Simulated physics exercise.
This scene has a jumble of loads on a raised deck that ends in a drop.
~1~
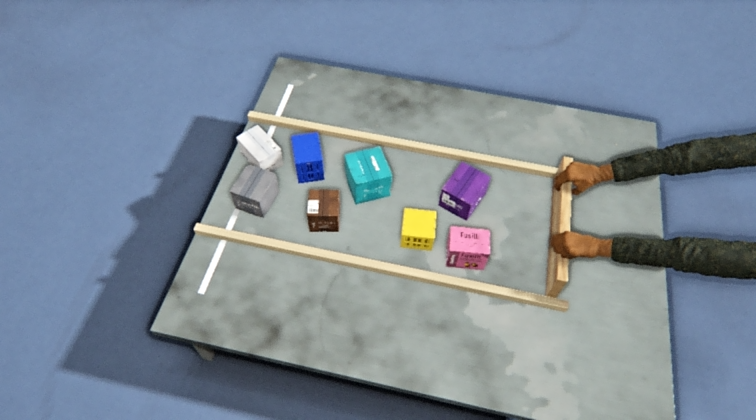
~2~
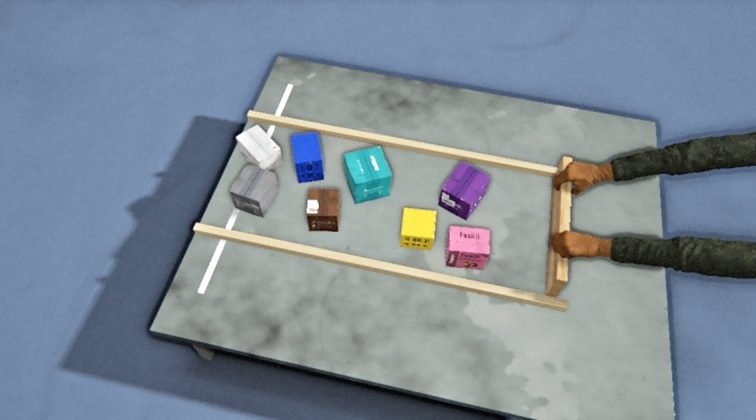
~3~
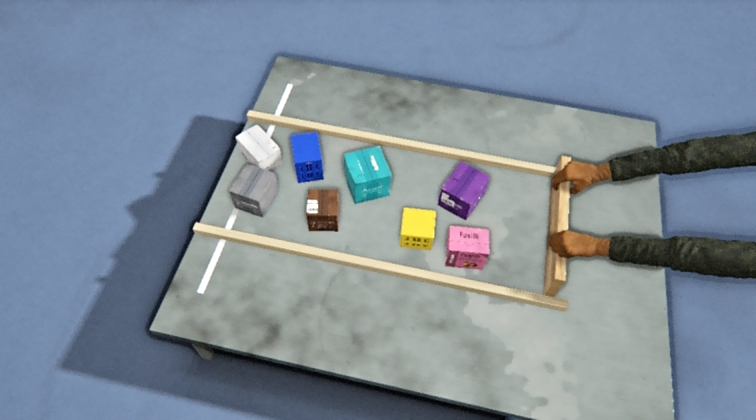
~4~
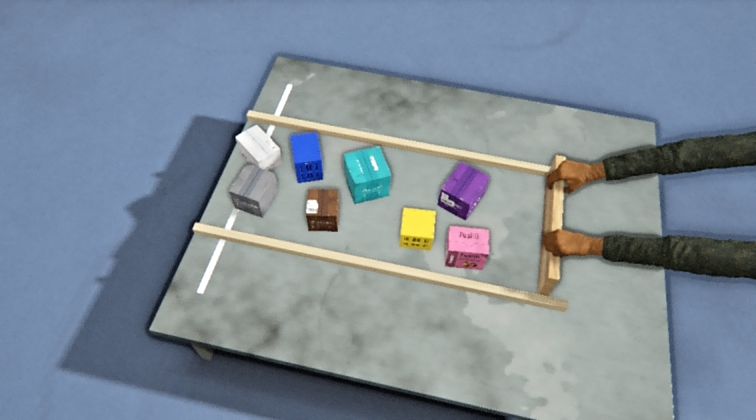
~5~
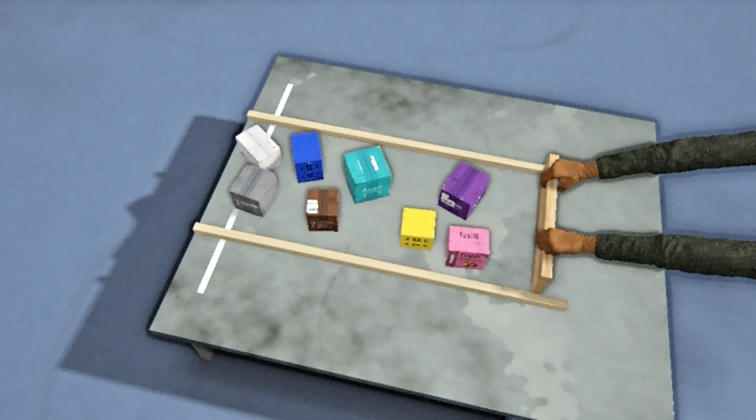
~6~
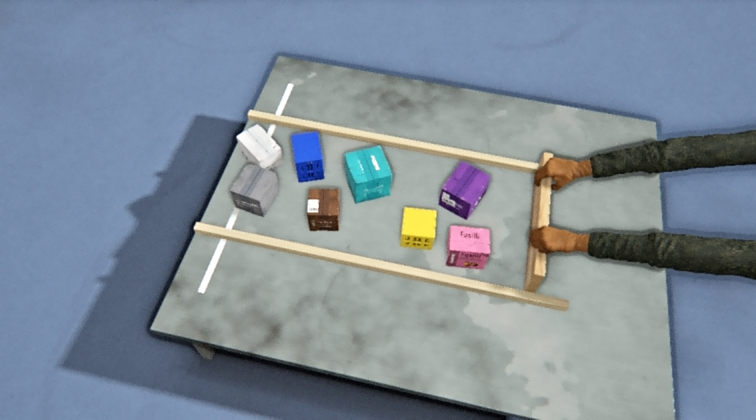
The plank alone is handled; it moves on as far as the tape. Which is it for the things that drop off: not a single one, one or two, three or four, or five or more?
Seems the ones that don't stay up number at least five, for sure.
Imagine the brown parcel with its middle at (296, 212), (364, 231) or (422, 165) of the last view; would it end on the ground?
In order of the places given, the brown parcel is gone, then is gone, then rests steady.
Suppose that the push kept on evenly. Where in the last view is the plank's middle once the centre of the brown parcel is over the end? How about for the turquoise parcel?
For the brown parcel, about (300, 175); for the turquoise parcel, about (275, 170).
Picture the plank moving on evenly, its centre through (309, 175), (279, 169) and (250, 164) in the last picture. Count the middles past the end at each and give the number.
Result per place: 2; 4; 6.
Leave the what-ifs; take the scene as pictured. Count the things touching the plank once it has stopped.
Contact count: 2.
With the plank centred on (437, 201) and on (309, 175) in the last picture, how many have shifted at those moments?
First 3 and then 8.
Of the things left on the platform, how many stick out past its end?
2, I think.
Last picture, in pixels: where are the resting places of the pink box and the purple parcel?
For the pink box it's (217, 195), and for the purple parcel it's (240, 151).
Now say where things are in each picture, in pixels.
White parcel (260, 151); grey box (256, 191); blue crate (308, 158); plank (559, 225); tape (252, 176), in the first frame.
Grey box (255, 191); yellow crate (418, 229), in the second frame.
Blue crate (307, 158); plank (557, 225), in the third frame.
White parcel (259, 151); pink box (466, 248), in the fourth frame.
Grey box (255, 191); purple parcel (463, 191), in the fifth frame.
White parcel (260, 151); grey box (256, 190); blue crate (308, 157); plank (539, 221); tape (252, 175), in the sixth frame.
A little later, none off yet; white parcel at rest near (260, 151); grey box at rest near (256, 190); blue crate at rest near (308, 157).
Next, none off yet; white parcel shifted about its own width near (236, 145); grey box shifted about its own width near (229, 185); blue crate shifted about its own width near (271, 149).
When it is over, the number that fall off is five or more; down, yellow crate, turquoise parcel, brown parcel, blue crate, grey box and white parcel.
